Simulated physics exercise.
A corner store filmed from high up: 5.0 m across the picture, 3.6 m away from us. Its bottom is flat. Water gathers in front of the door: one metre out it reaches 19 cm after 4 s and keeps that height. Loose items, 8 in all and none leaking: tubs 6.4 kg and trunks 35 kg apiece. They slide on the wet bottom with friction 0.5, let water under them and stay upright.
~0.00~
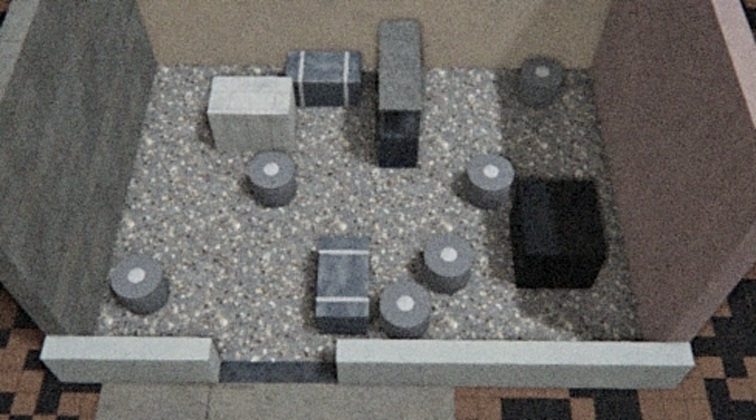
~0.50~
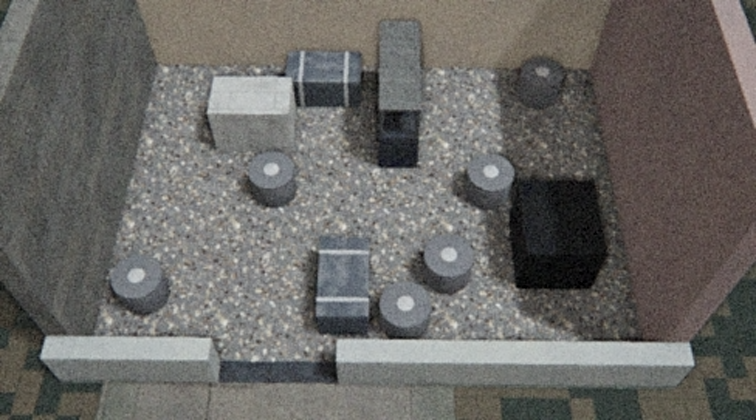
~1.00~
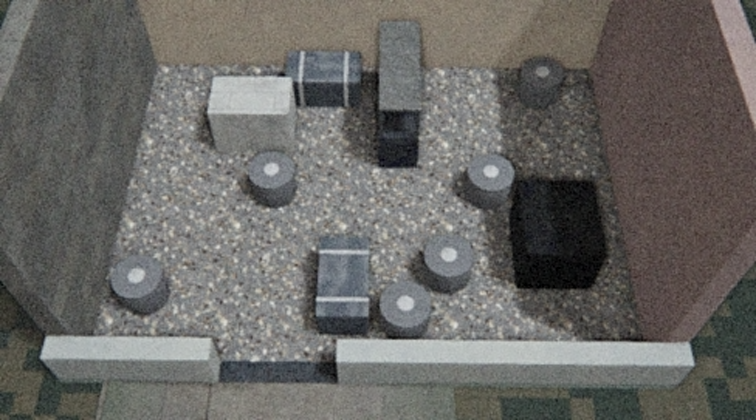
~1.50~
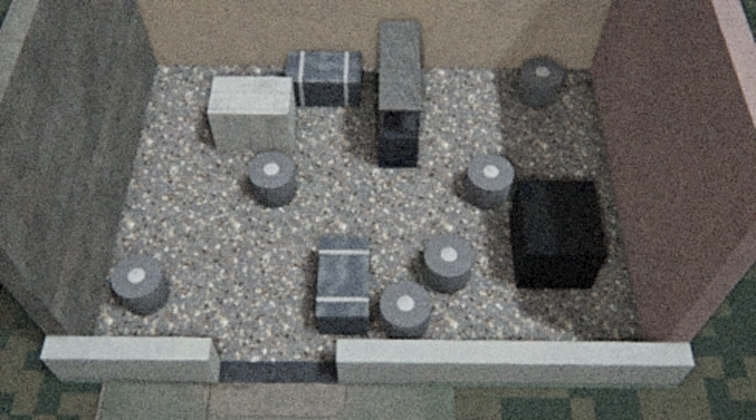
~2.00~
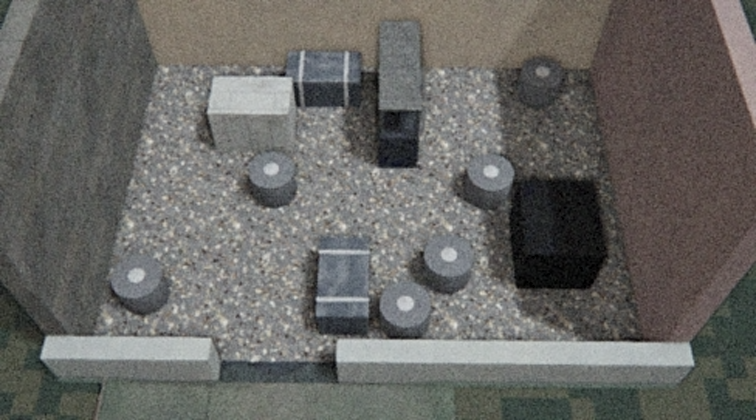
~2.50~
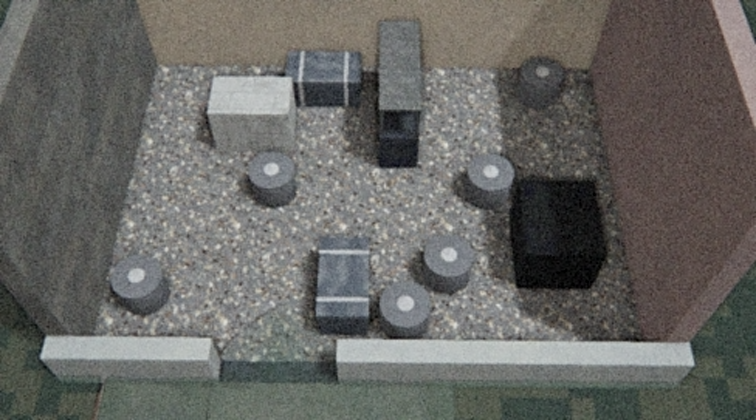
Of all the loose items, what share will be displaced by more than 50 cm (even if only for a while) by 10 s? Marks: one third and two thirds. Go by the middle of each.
That comes to less than a third.
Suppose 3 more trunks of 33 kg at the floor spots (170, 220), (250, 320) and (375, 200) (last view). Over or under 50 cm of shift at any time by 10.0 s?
In that order: Less, past it, short of it.
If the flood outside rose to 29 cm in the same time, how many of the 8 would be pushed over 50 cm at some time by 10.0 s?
Then 3.
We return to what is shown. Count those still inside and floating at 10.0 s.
I count 1.
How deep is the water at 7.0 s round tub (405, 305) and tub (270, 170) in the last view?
Roughly 2 and 8 cm.
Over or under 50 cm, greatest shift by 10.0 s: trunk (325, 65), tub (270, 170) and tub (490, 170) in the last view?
In turn: Less, over, under.
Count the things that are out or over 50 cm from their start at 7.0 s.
I count 0.
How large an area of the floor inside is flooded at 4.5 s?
About 5.0 m2.
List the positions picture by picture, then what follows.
A tub at (449, 255), on the bottom; a tub at (542, 72) rests on the ground; water covers 0.0 m2; 0 of 8 have shifted, in the first picture.
A tub at (449, 255) rests on the ground; a tub at (542, 72) rests on the ground; water covers 0.0 m2; 0 of 8 have shifted, in the second picture.
A tub at (449, 255), on the bottom; a tub at (542, 72), on the bottom; 0.0 m2 under water; 0 of 8 have shifted, in the third picture.
A tub at (449, 255) rests on the ground; a tub at (542, 72), on the bottom; 0.0 m2 under water; 0 of 8 have shifted, in the fourth picture.
A tub at (449, 255) rests on the ground; a tub at (542, 72), on the bottom; 0.0 m2 under water; 0 of 8 have shifted, in the fifth picture.
A tub at (449, 255) rests on the ground; a tub at (542, 72), on the bottom; 0.3 m2 under water; 0 of 8 have shifted, in the sixth picture.
After 3.5 s 0 of 8 are over 50 cm from their spots; 0 afloat.
After 4.5 s 0 of 8 are over 50 cm from their spots; 0 afloat.
After 7.0 s 0 of 8 are over 50 cm from their spots; 1 afloat.
After 10.0 s 1 of 8 are over 50 cm from their spots, and 1 have been at some point; 1 afloat.
